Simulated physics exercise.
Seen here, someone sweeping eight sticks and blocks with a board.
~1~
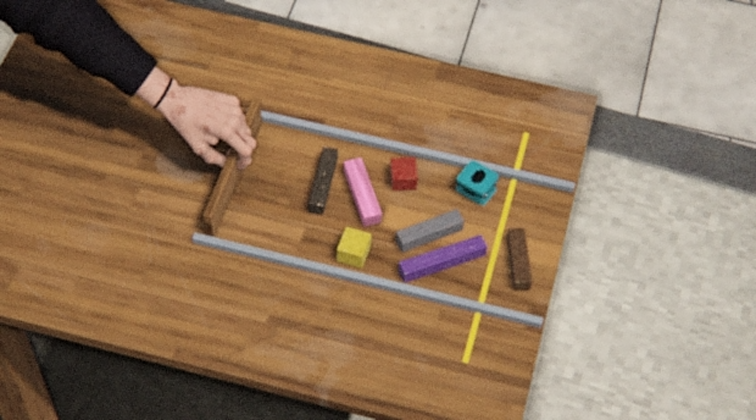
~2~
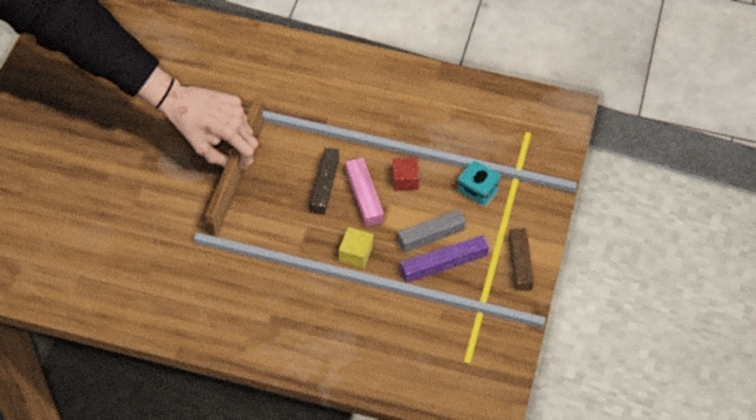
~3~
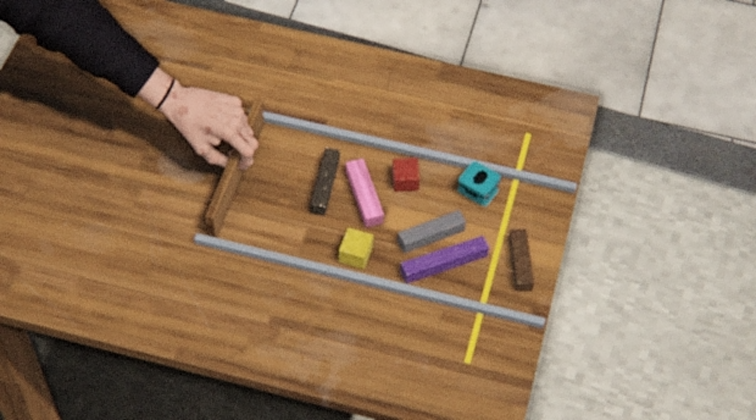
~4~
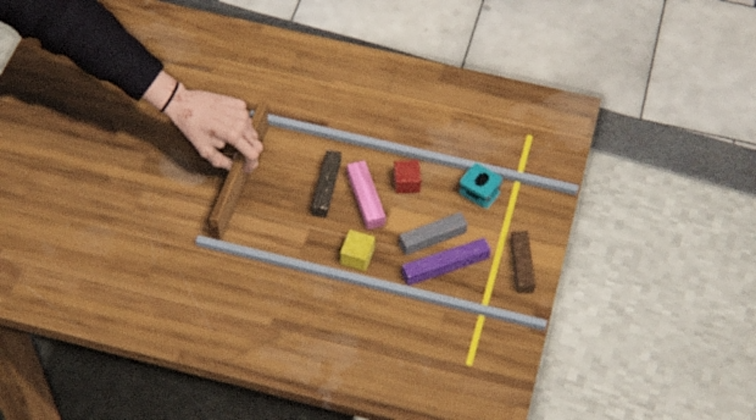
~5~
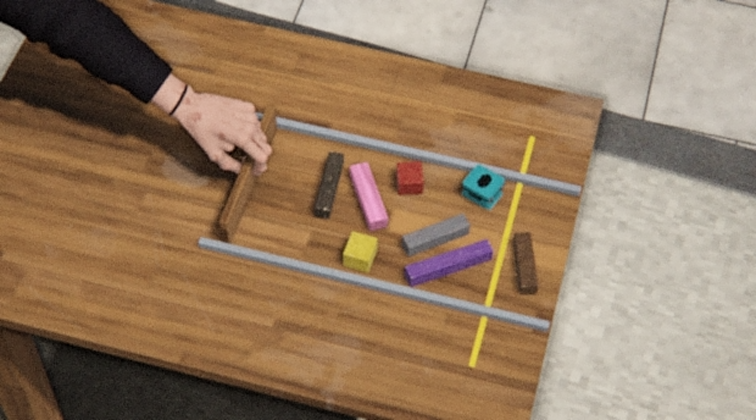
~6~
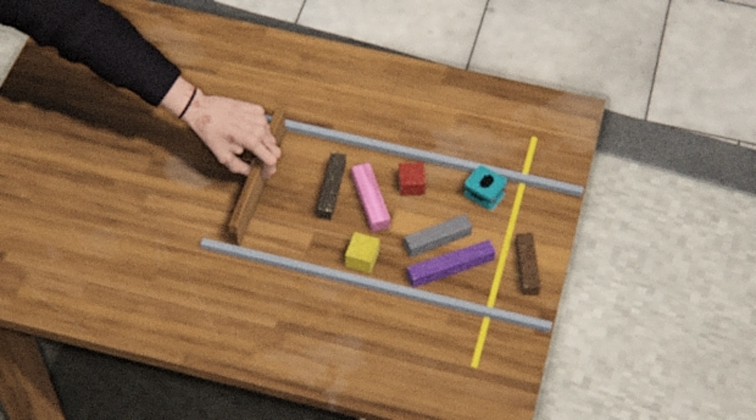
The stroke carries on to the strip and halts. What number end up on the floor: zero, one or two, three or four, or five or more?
As it turns out, the number that fall off is one or two.
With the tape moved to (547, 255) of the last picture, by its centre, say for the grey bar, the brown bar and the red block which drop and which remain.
The grey bar drops off, the brown bar is lost, the red block tumbles off.
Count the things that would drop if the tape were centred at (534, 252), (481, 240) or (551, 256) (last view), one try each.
The counts: 5, 0 and 6.
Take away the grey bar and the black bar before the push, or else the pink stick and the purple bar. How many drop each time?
0 in the first case, 0 in the second.
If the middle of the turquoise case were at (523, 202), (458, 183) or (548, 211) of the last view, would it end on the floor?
Place by place, it comes down; comes down; is lost.
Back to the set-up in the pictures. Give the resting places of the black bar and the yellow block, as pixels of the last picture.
About (518, 229), and the other about (508, 288).
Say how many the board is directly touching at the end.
In contact: 2.
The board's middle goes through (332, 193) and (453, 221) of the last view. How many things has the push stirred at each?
First 2, then 8.
Soon after, none off yet; brown bar at rest near (528, 264); turquoise case at rest near (485, 188); purple bar at rest near (451, 264).
Then, none off yet; brown bar at rest near (528, 264); turquoise case moved about its own width near (516, 193); purple bar moved a little near (476, 267).
At rest, the number that fall off is one or two; fallen, turquoise case and brown bar.
